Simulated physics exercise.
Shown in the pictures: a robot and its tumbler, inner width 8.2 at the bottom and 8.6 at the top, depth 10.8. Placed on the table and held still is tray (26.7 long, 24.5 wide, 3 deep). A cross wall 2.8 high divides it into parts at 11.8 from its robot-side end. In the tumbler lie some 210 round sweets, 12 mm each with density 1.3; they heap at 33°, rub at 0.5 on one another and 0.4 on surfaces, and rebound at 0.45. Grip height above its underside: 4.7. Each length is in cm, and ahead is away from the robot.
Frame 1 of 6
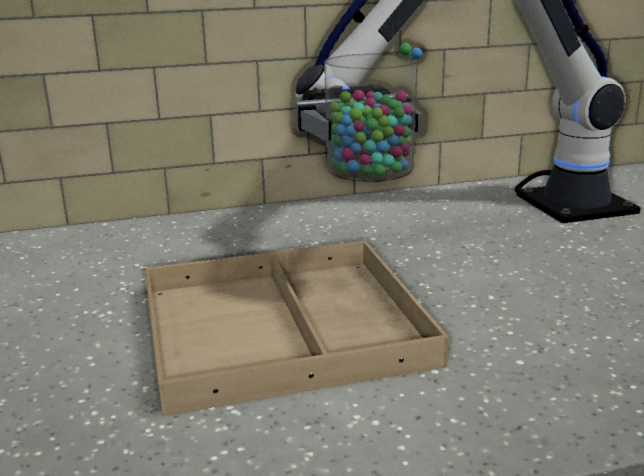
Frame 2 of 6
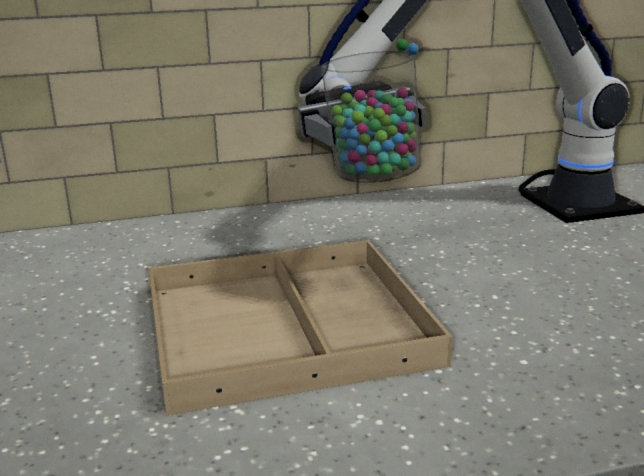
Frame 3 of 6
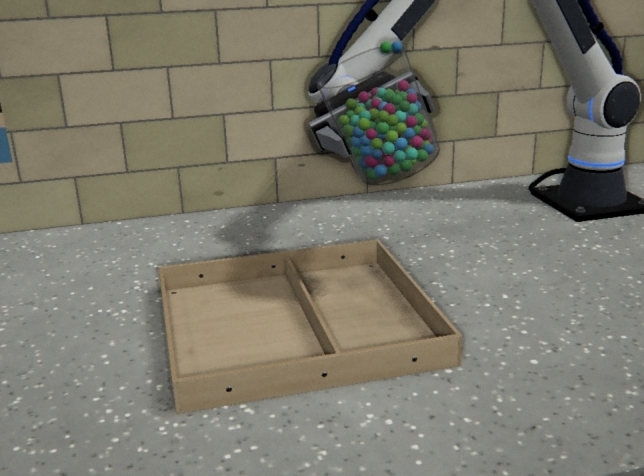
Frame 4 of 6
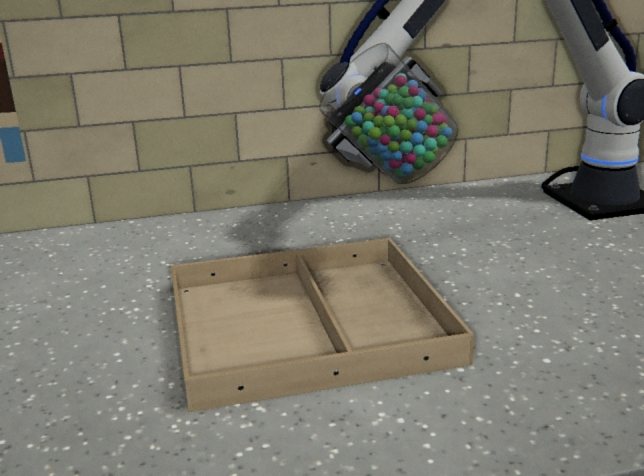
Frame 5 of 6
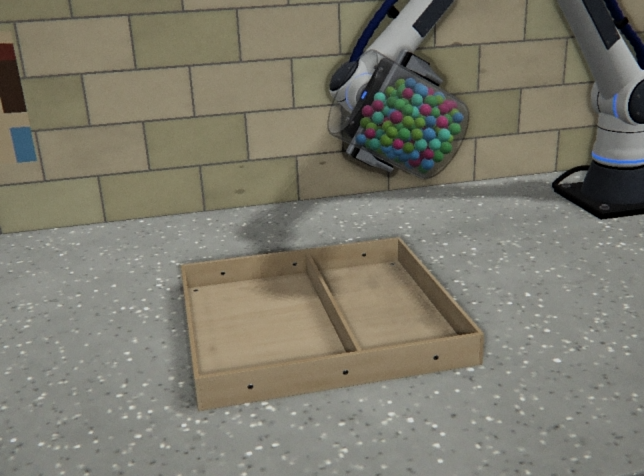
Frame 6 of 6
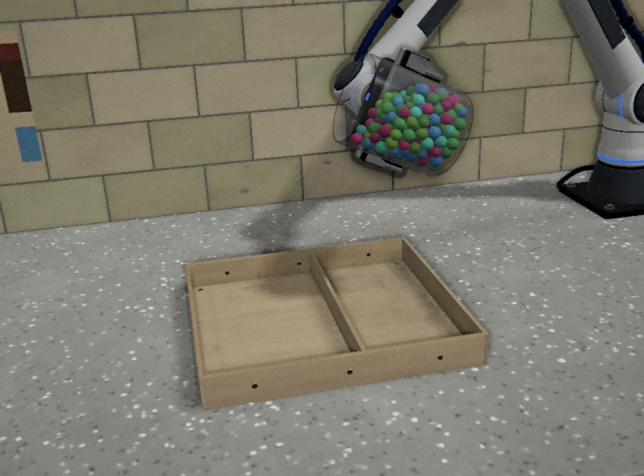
At the start, a robot arm holds a clear tumbler of colourful round sweets upright above a gray speckled table, behind a divided wooden tray. The arm then tilts the tumbler steadily until it leans steeply to the right, the sweets shifting inside, while the view drifts slightly left.
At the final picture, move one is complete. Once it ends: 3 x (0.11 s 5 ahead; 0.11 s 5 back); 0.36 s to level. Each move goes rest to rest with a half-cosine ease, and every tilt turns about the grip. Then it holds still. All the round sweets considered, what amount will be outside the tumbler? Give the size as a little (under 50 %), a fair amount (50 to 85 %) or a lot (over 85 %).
A little.
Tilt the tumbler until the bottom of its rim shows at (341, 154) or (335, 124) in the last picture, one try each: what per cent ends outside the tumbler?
70 % and 20 %.
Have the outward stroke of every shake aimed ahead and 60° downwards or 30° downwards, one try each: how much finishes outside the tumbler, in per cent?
I'd say close to 5 percent for the first and close to 15 percent for the second.
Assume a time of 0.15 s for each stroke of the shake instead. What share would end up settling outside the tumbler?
That change gives some 25 percent.
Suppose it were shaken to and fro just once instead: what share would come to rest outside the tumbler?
Near 25 per cent.
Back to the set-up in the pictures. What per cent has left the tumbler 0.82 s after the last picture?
Near 40 per cent.
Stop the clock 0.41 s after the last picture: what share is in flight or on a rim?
I'd put it near 8 per cent.
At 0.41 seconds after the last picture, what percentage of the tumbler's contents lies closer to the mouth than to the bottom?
Roughly 65 per cent.
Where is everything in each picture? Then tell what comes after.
The tumbler middle at (371, 118), level; upper third of the load around (372, 112), from x 335 to 415, top at y 50; 213 in the tumbler, in the first picture.
The tumbler middle at (373, 117), tilted 6° forward; upper third of the load around (377, 113), from x 335 to 415, top at y 45, in the second picture.
The tumbler middle at (381, 117), tilted 22° forward; upper third of the load around (390, 110), from x 345 to 430, top at y 45, in the third picture.
The tumbler middle at (391, 117), tilted 43° forward; upper third of the load around (401, 108), from x 350 to 445, top at y 80, in the fourth picture.
The tumbler middle at (399, 118), tilted 59° forward; upper third of the load around (414, 106), from x 360 to 460, top at y 85, in the fifth picture.
The tumbler middle at (403, 118), tilted 65° forward; upper third of the load around (420, 107), from x 355 to 460, top at y 90; 213 in the tumbler, in the sixth picture.
Then, 0.41 s on, tilted 65° forward, highest piece 25 above the table; 165 in the tumbler, 29 in the far-side part, 2 in the robot-side part, 1 on the table or floor, 16 in flight or on a rim.
Then, 0.82 s on, tilted 39° forward, highest piece 24 above the table; 129 in the tumbler, 56 in the far-side part, 10 in the robot-side part, 7 on the table or floor, 11 in flight or on a rim.
Then, 1.22 s on, level, highest piece 23 above the table; 128 in the tumbler, 67 in the far-side part, 10 in the robot-side part, 8 on the table or floor.
Then, 2.27 s on, level, highest piece 23 above the table; 128 in the tumbler, 67 in the far-side part, 10 in the robot-side part, 8 on the table or floor.
In the end, 128 in the tumbler, 67 in the far-side part, 10 in the robot-side part, 8 on the table or floor. That is 40 % outside the tumbler.
